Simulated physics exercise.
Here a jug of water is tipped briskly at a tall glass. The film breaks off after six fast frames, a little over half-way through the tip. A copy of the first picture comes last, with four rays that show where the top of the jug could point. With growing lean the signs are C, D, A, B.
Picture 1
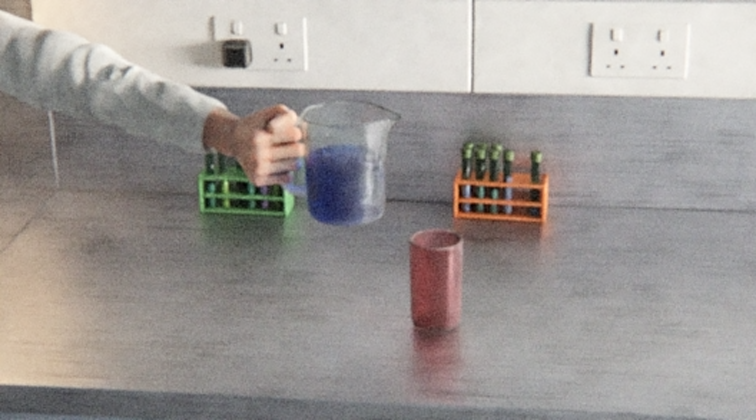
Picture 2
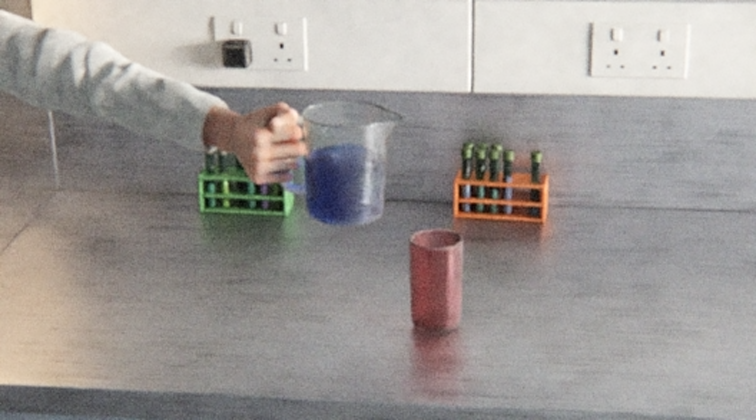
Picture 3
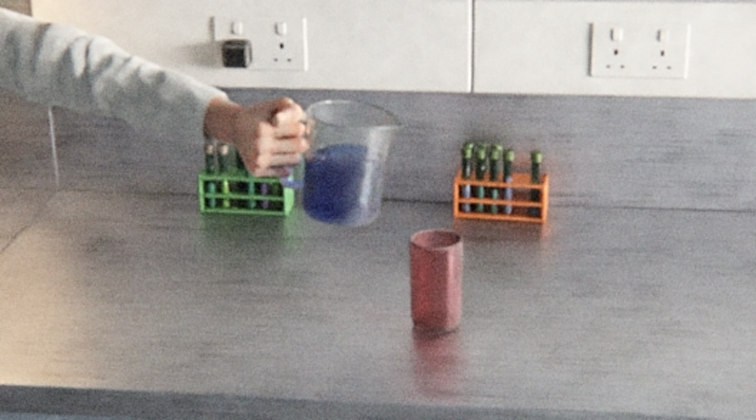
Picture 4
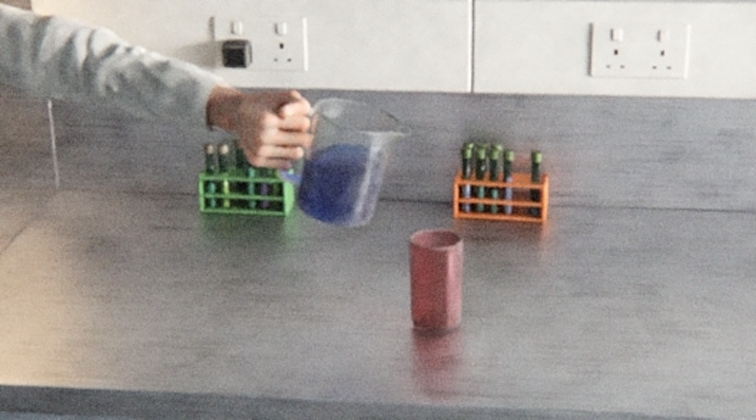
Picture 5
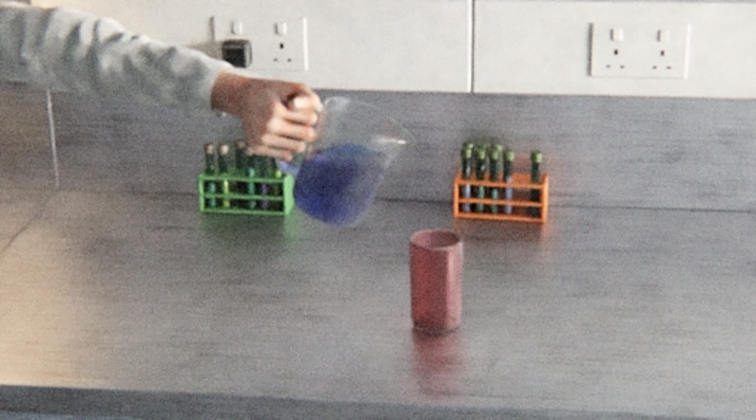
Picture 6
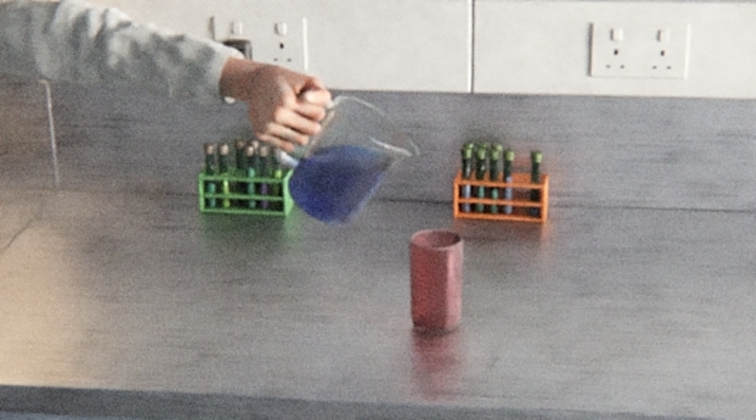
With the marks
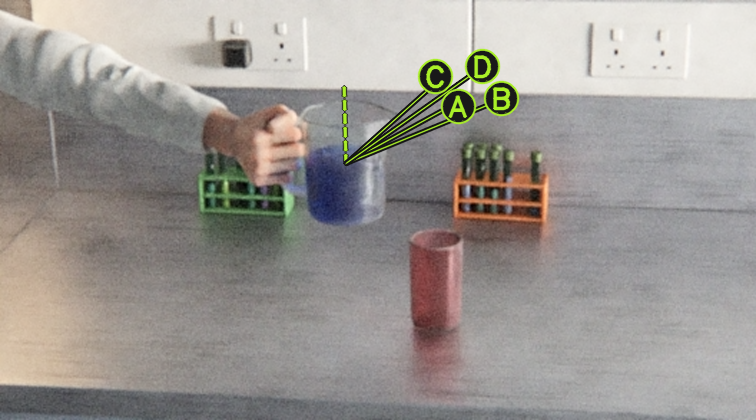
At the start, a hand holds a clear jug of blue liquid upright above and to the left of a reddish tall glass on a grey counter, between green and orange racks of tubes. The hand then tips the jug steadily to the right, its lip dipping while the liquid stays inside.
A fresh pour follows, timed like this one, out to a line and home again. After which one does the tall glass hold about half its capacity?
B is best.
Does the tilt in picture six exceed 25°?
Yes, it does.
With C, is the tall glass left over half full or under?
Under half.
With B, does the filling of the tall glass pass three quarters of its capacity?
No, it does not.
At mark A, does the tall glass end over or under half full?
Under.
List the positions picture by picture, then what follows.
Upright, lip at (400, 118); rim of the tall glass round (436, 238); nothing has left yet, in the first picture.
Upright, lip at (401, 119); nothing has left yet, in the second picture.
Tipped about 7°, lip at (405, 124); nothing has left yet, in the third picture.
Tipped about 14°, lip at (410, 132); nothing has left yet, in the fourth picture.
Tipped about 23°, lip at (415, 142); nothing has left yet, in the fifth picture.
Tipped about 33°, lip at (418, 154); nothing has left yet, in the sixth picture.
In lime, A at (441, 111); B at (486, 105); C at (426, 91); D at (468, 76).
For mark A, the tall glass ends with about 28 % of what it can hold; 3 % of the water is spilt.
For mark B, the tall glass ends with about 45 % of what it can hold; 5 % of the water is spilt.
For mark C, the tall glass ends with about 6 % of what it can hold.
For mark D, the tall glass ends with about 16 % of what it can hold.
